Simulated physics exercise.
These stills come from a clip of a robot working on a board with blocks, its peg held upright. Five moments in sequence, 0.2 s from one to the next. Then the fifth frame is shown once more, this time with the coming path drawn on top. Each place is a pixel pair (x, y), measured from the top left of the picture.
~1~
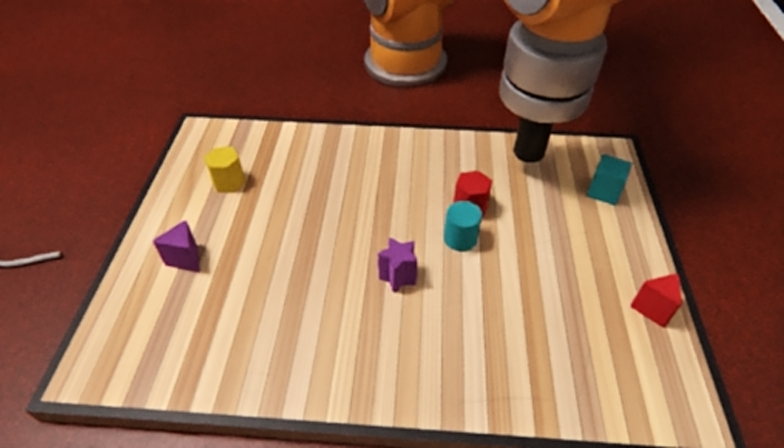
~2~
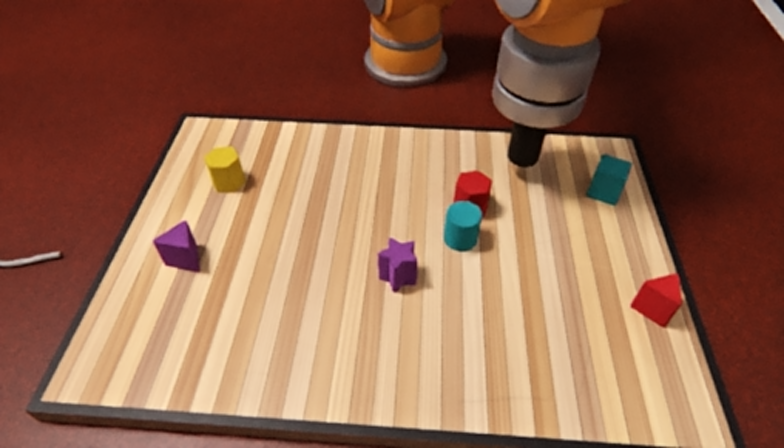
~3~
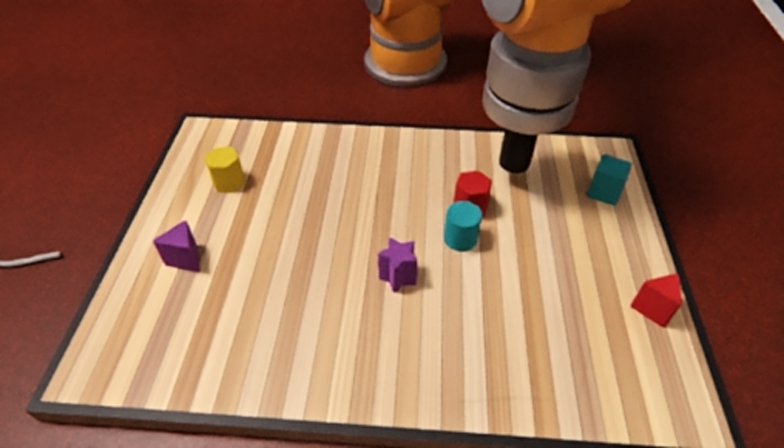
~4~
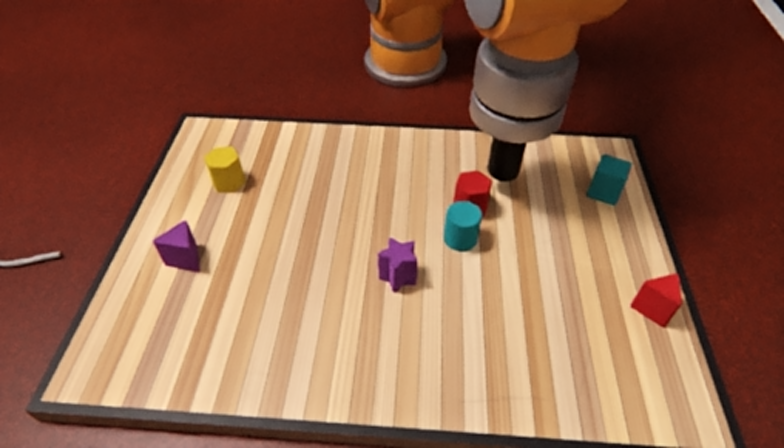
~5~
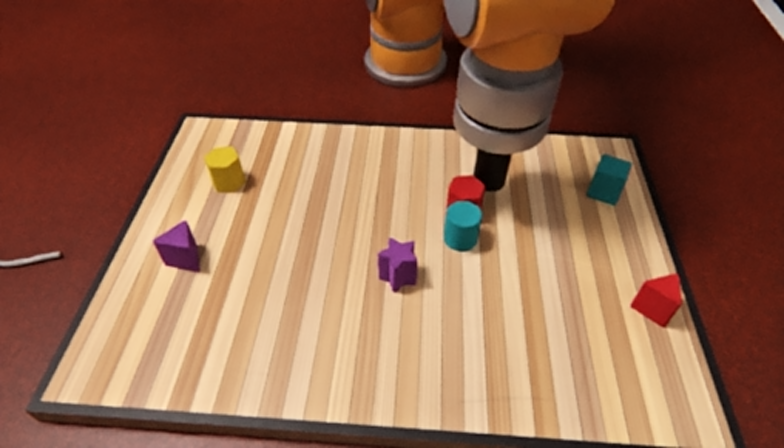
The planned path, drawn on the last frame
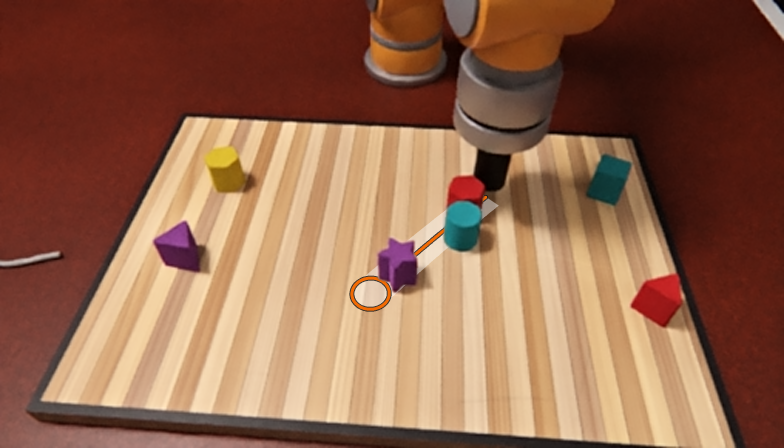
A robot arm moves left across the board and nudges the red hexagonal block slightly left.
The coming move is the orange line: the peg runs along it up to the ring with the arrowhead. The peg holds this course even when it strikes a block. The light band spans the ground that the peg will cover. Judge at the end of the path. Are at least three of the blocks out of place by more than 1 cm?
Final answer: Yes.
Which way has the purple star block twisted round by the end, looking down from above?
From overhead, anticlockwise.
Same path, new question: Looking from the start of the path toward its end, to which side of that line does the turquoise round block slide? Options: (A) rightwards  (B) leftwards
That would be B.
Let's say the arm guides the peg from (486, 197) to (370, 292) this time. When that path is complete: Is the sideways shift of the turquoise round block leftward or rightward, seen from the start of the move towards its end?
It shifts to the left.
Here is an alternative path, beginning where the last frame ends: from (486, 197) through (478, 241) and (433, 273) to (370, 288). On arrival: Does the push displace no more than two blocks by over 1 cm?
I expect not.
The line goes straight from (486, 197) to (371, 293).
What follows on the original path. One third of the way, peg at (452, 210); turquoise round block at (453, 227); red hexagonal block at (420, 208), turned 30° clockwise.
Two thirds of the way, peg at (413, 242); purple star block at (393, 259), turned 15° anticlockwise; turquoise round block at (440, 254); red hexagonal block at (375, 227), turned 80° clockwise.
At the end, peg at (370, 279); purple star block at (362, 298), turned 75° anticlockwise; turquoise round block at (439, 255); red hexagonal block at (358, 235), turned 145° clockwise.
